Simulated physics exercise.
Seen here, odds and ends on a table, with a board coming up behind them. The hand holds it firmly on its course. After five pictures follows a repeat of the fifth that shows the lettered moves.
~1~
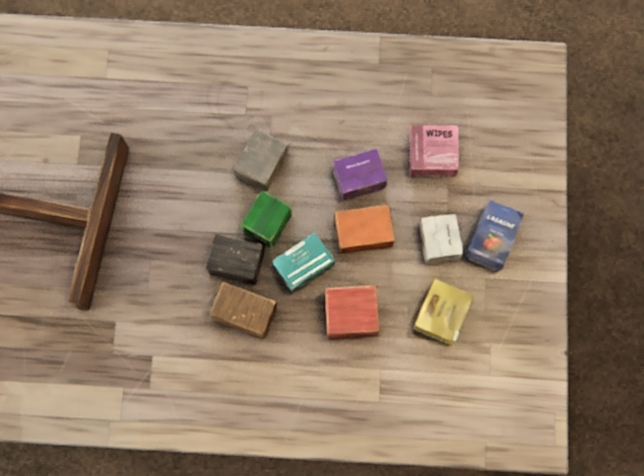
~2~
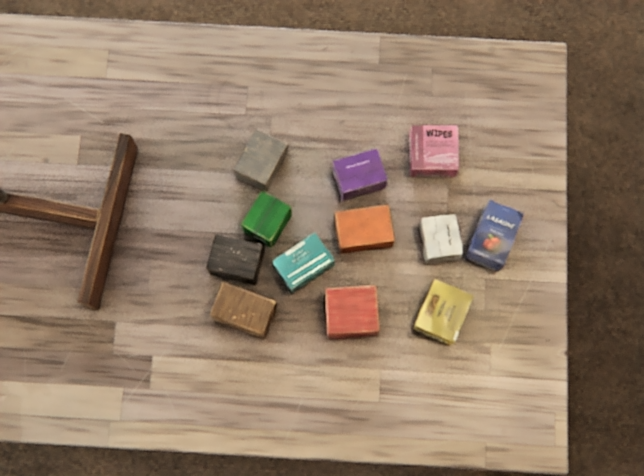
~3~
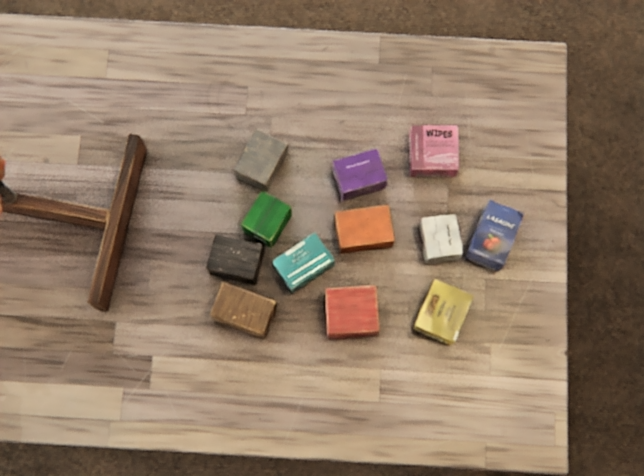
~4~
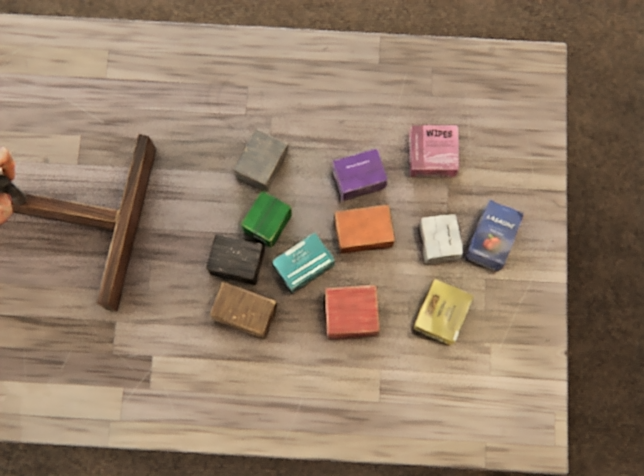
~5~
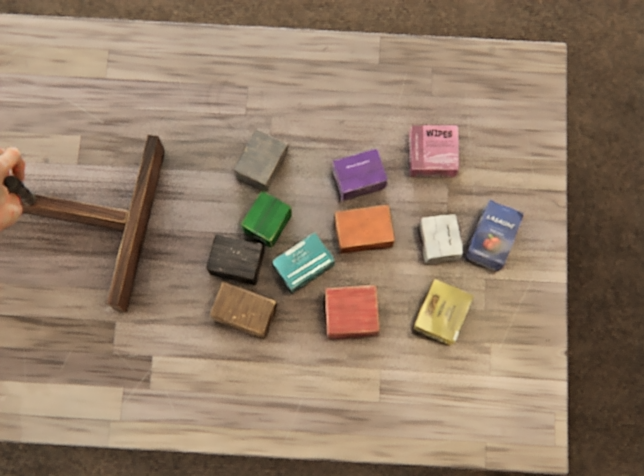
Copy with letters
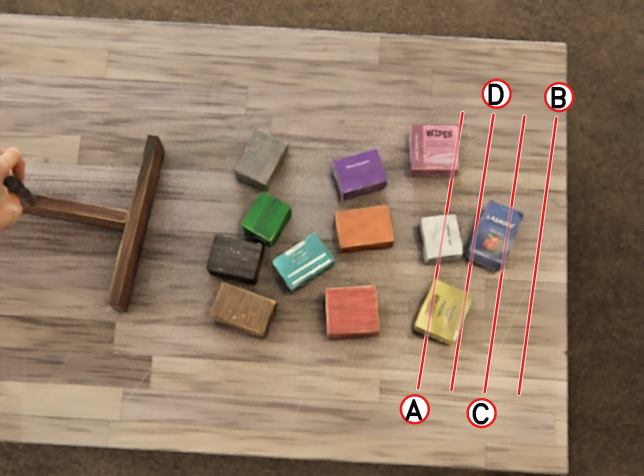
A wooden board on a handle slides slowly a short way right across the table, a hand gripping the handle coming into view at the left edge, while the colourful blocks and small boxes ahead of it stay still.
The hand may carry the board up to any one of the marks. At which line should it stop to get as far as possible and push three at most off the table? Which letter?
Up to line D.
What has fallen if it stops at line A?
It is the blue packet.
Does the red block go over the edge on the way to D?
By then, no.
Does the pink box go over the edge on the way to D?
By then, no.
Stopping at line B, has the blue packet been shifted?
Yes.
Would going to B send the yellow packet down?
Yes.
On the marked copy, A at (441, 246); B at (538, 251); C at (505, 250); D at (473, 248).
Following D. Soon after the start, board (256, 225); red block (358, 316); brown block (276, 309).
Later, board (379, 231); blue packet (523, 236); yellow packet (489, 315).
In the end, board (474, 237); blue packet over the edge; white packet over the edge; two fallen.
As for the rest, A is within the limit but short; B drops seven; C drops six.
